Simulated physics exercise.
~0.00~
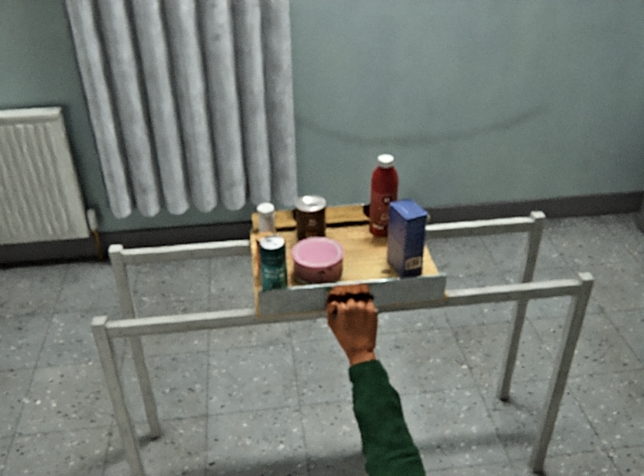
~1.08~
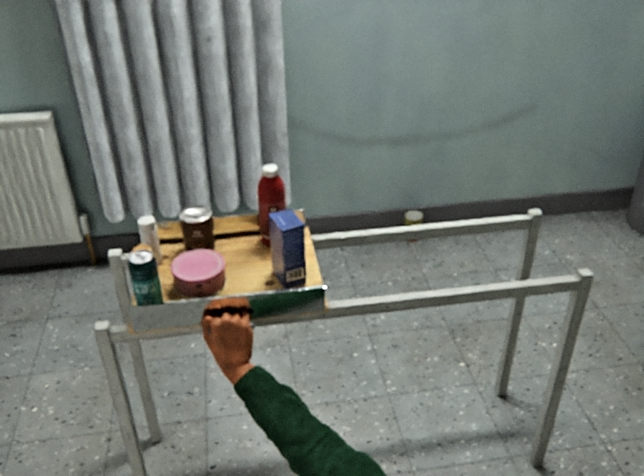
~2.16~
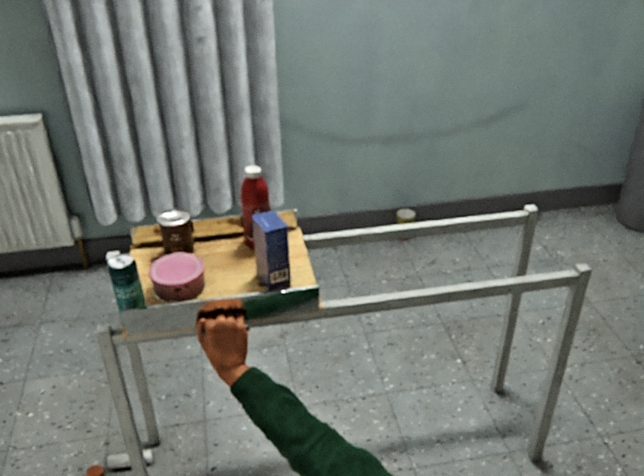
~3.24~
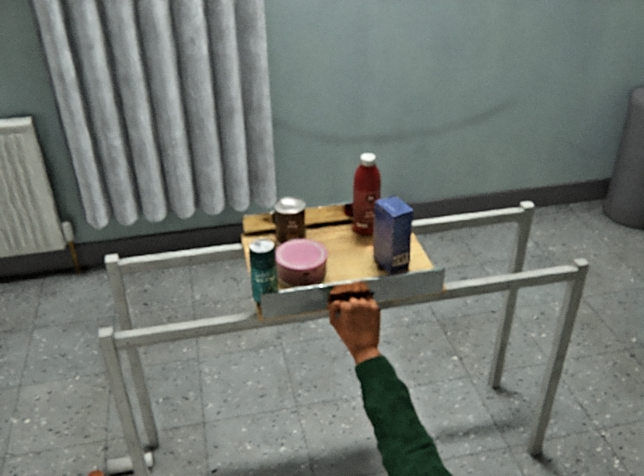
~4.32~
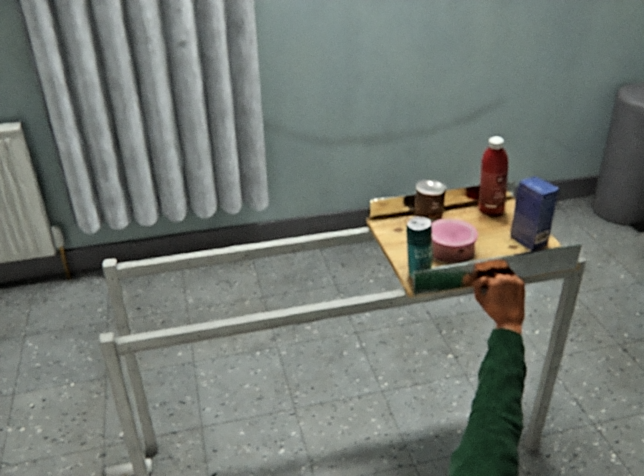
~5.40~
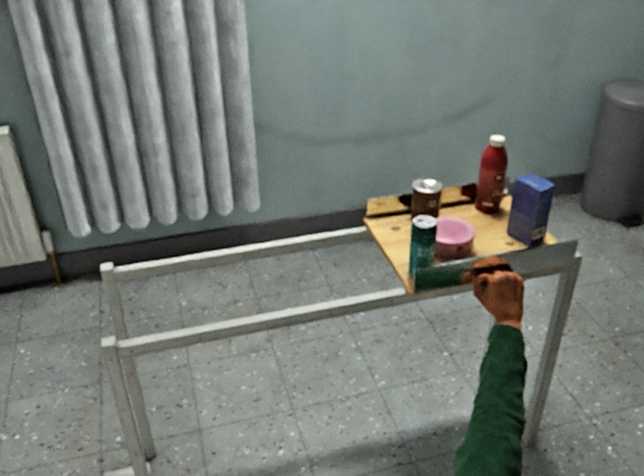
Hand sliding a wooden tray of containers left along a metal frame, small shakers dropping to the floor, then sliding it right.
